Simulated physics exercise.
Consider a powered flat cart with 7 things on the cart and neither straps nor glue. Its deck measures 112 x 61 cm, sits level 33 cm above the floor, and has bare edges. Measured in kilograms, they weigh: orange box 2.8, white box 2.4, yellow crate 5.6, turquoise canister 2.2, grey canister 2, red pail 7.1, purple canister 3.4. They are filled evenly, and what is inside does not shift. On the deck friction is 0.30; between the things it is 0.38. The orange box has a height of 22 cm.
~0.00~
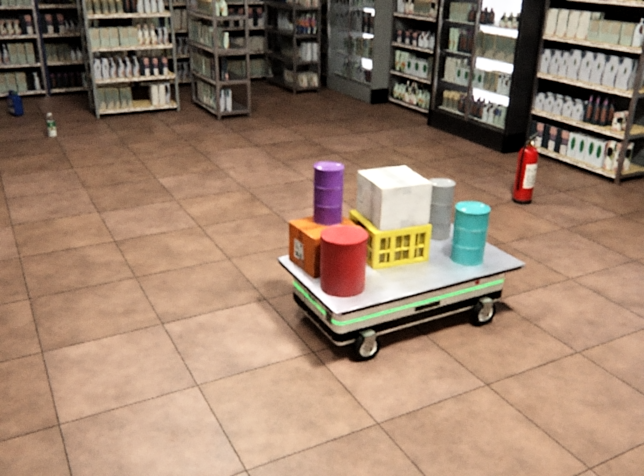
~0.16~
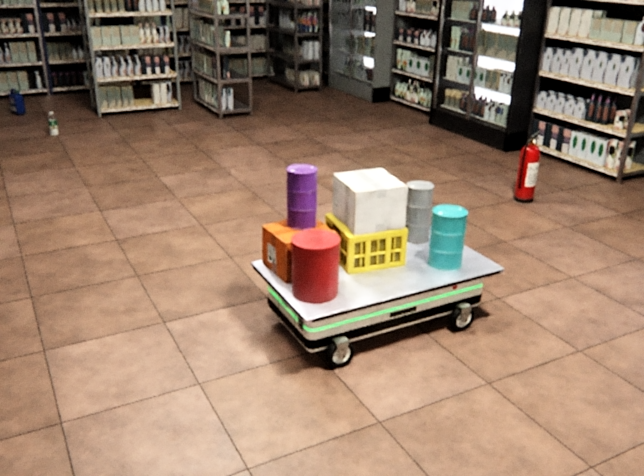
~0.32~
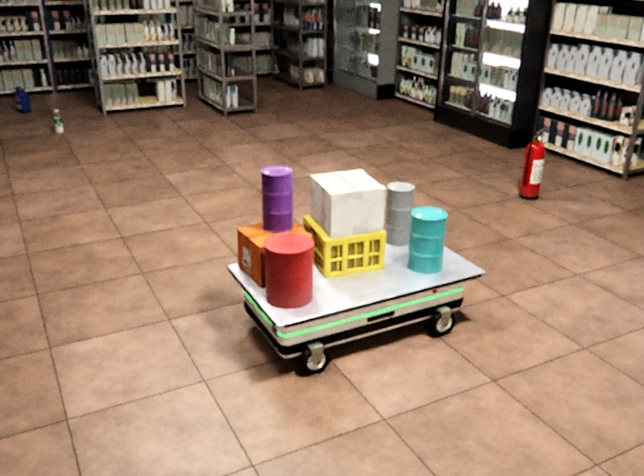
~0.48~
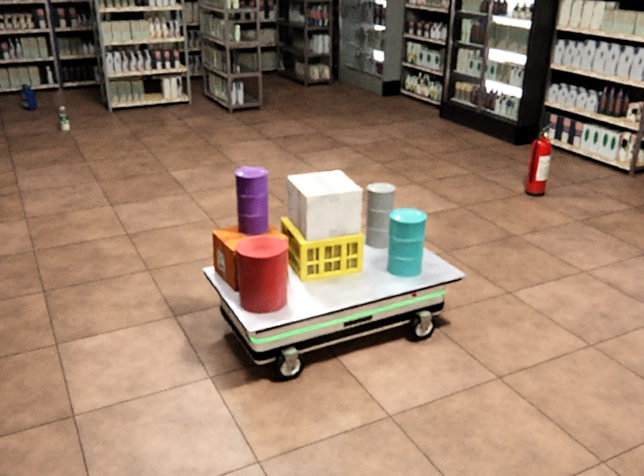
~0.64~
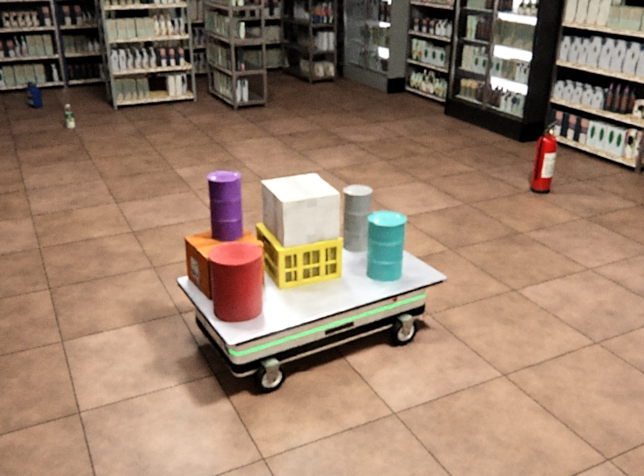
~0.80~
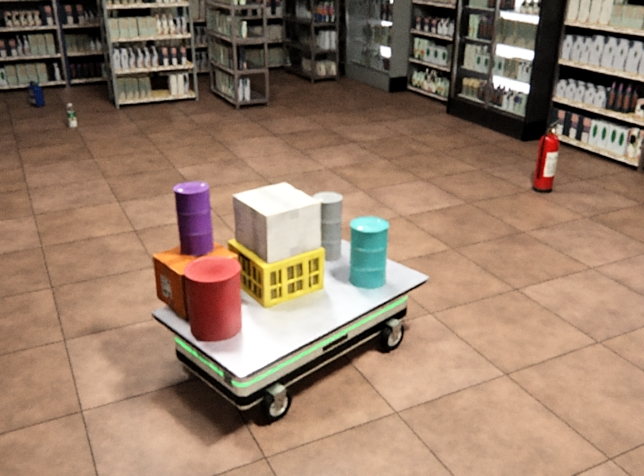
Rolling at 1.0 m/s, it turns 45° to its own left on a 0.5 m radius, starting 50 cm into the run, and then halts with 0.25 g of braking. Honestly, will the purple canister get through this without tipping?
No: After all that it comes down.
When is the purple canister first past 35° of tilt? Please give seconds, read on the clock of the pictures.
I'd put it at some 1.1 s.
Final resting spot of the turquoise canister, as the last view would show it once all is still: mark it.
You'll see it about at (328, 305) in the last picture.
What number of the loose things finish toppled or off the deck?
Tally: 2.
Around 0.90 s, cart has run 90 cm, turned 29°; orange box now off the deck; red pail shifted 24 cm; white box shifted 5 cm.
Around 1.10 s, cart has run 110 cm, turned 43°; red pail shifted 30 cm; white box shifted 6 cm; yellow crate shifted 5 cm.
Around 1.50 s, cart has run 138 cm, turned 45°; red pail shifted 26 cm; white box shifted 6 cm; yellow crate shifted 5 cm.
Finally (2.1 s), off the deck and tipped over, orange box and purple canister; not toppled but over 10 cm from the start, red pail; the other 4 still in place (within 10 cm).
